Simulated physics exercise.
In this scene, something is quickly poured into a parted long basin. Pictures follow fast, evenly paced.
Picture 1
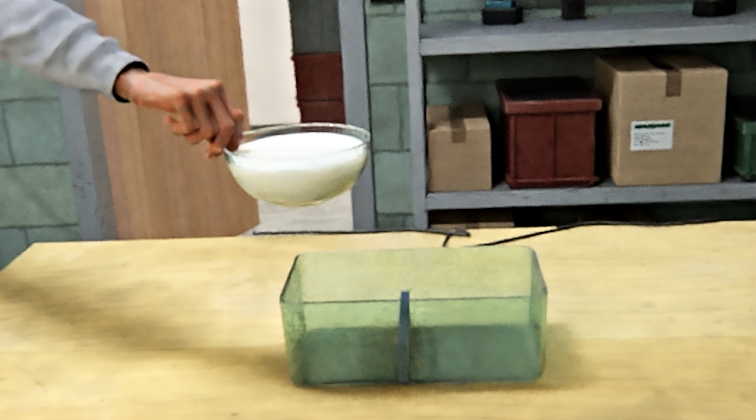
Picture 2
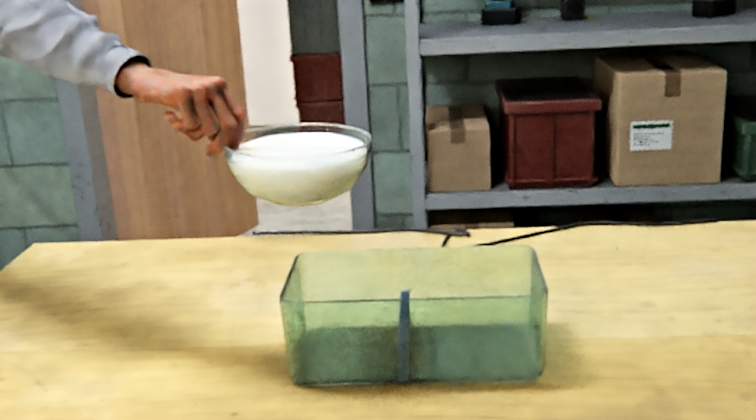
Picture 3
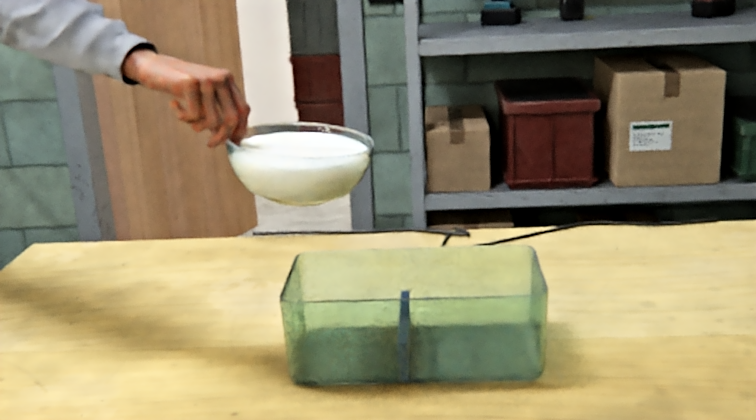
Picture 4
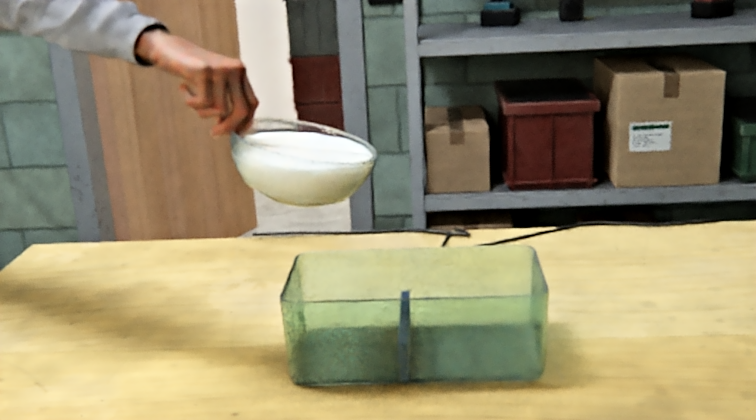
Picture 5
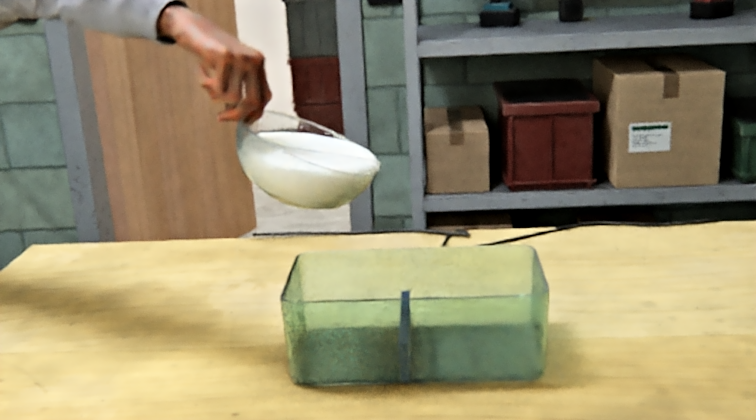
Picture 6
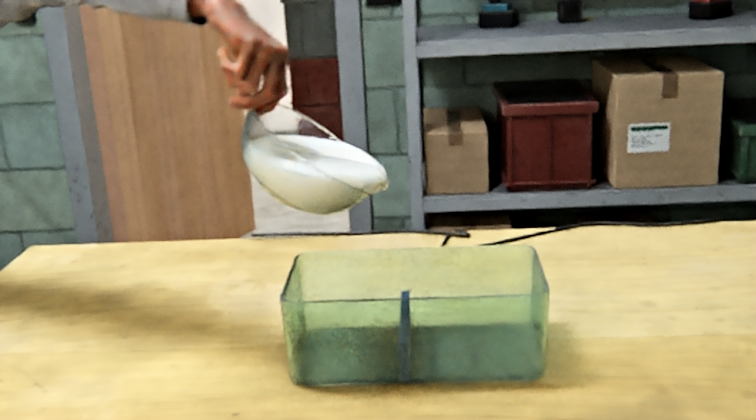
In a workshop, a hand tilting a glass bowl of milk rightward above a divided clear basin, milk reaching the lowered rim.
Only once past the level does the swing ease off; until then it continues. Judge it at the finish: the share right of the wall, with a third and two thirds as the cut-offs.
At the finish, the right of the wall has a third to two thirds.
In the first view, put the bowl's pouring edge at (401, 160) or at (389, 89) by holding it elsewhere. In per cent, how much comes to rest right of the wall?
In turn 65 % and 65 %.
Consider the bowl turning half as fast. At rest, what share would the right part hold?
Roughly 75 percent.
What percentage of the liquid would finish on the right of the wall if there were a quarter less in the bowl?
Roughly 50 %.
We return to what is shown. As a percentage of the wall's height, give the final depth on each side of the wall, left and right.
I'd put the left at about 40 and the right at about 40.
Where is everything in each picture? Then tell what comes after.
In the first picture, it leans 0°; its right rim is at (370, 139); the milk meets the walls at (230, 151) and (368, 146); the long basin's rim runs from (289, 278) to (540, 271); the wall's top is at (404, 317).
In the second picture, it leans 2°; its right rim is at (371, 140); the milk meets the walls at (230, 149) and (368, 147).
In the third picture, it leans 7°; its right rim is at (373, 146); the milk meets the walls at (232, 145) and (370, 149).
In the fourth picture, it leans 15°; its right rim is at (376, 157); the milk meets the walls at (236, 142) and (373, 152).
In the fifth picture, it leans 25°; its right rim is at (377, 170); the milk meets the walls at (241, 140) and (371, 161); 3 per cent is over the edge.
In the sixth picture, it leans 38°; its right rim is at (374, 186); the milk meets the walls at (247, 142) and (351, 162); 10 per cent is over the edge.
A moment on, the bowl is tipped right over and 3 per cent is still to pour, 18 is left of the wall and 53 right of it.
Next, the bowl is tipped right over and 0 per cent is still to pour, 36 is left of the wall and 43 right of it.
Then the bowl is tipped right over and 1 per cent is still to pour, 38 is left of the wall and 50 right of it.
Later the bowl is tipped right over and 0 per cent is still to pour, 42 is left of the wall and 52 right of it.
Finally, 42 per cent lies left of the wall, 52 right of it and 5 outside.
